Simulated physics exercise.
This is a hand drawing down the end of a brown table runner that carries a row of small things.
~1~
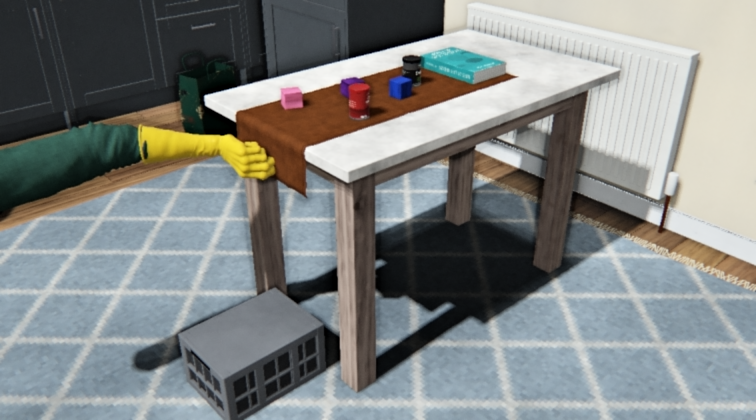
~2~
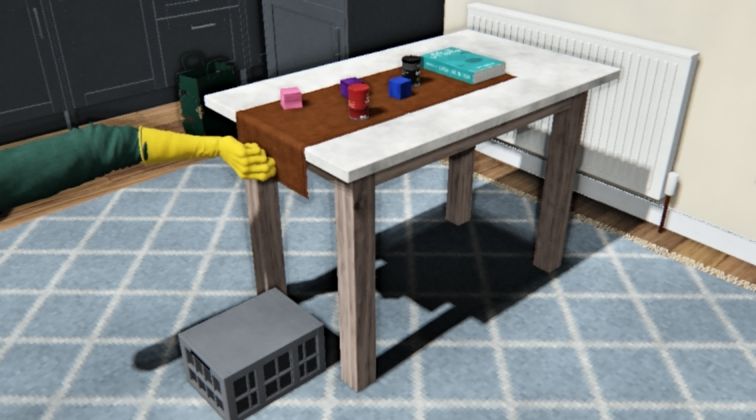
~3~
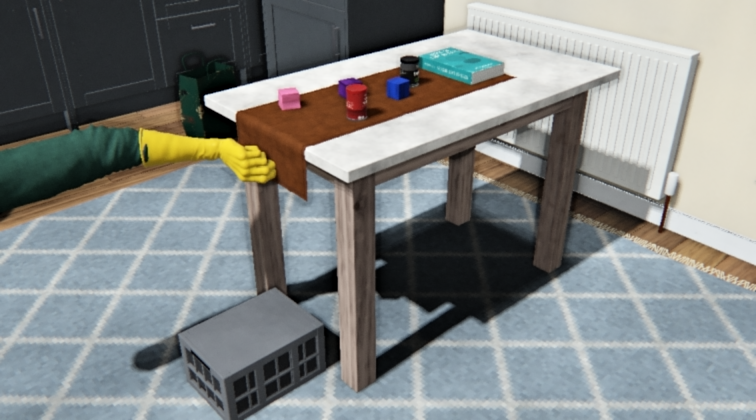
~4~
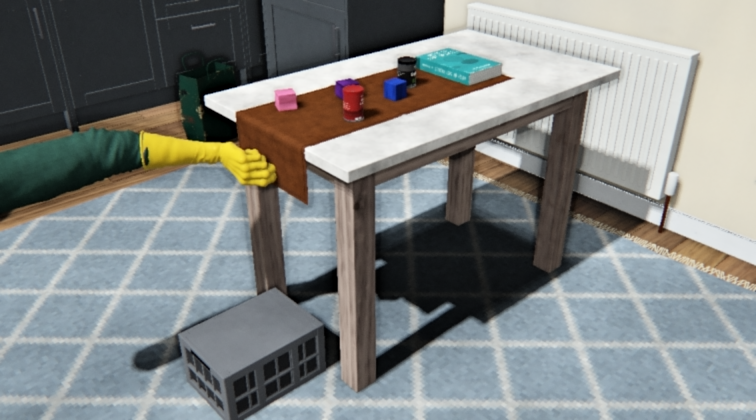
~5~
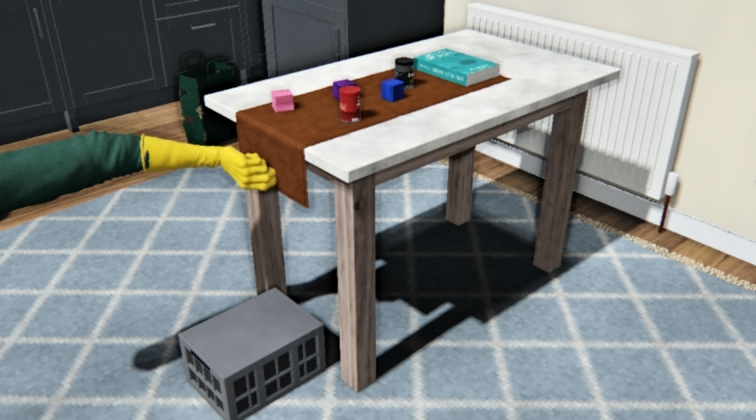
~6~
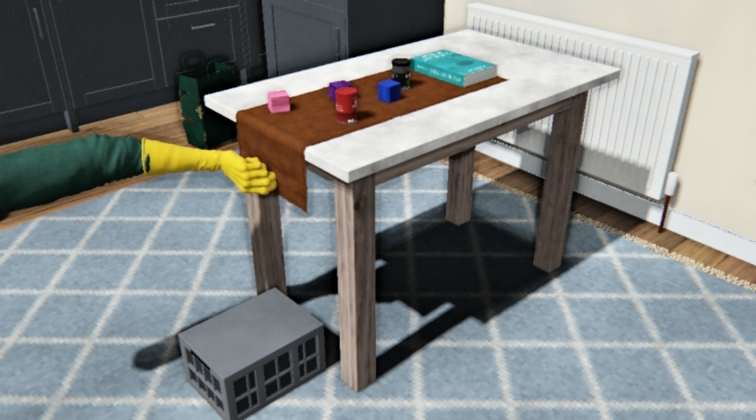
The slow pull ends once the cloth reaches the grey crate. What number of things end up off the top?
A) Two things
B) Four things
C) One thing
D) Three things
Option B: Four things.
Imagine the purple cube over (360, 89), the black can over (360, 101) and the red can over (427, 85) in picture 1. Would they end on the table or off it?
First the purple cube: It ends off the top. Next the black can: It ends off the top. Last the red can: It is still up there.
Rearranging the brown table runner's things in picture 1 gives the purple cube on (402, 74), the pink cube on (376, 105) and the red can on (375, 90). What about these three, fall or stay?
Purple cube: Still up. Pink cube: Gone off. Red can: Gone off.
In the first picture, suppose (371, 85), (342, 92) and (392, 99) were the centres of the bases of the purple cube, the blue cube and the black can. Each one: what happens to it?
Record - purple cube lost; blue cube lost; black can lost.
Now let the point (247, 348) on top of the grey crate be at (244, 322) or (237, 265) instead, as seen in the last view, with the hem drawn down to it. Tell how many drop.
The first gives 3, the second 1.
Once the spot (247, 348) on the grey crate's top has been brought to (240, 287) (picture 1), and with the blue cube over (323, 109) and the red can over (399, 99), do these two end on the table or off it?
The blue cube comes down, the red can survives.
A little later, hem near (276, 256); pink cube and red can gone.
Next, hem near (278, 300); pink cube, red can and purple cube gone.
When it is over, hem on the crate; pink cube, red can, purple cube and blue cube gone. The answer is four.
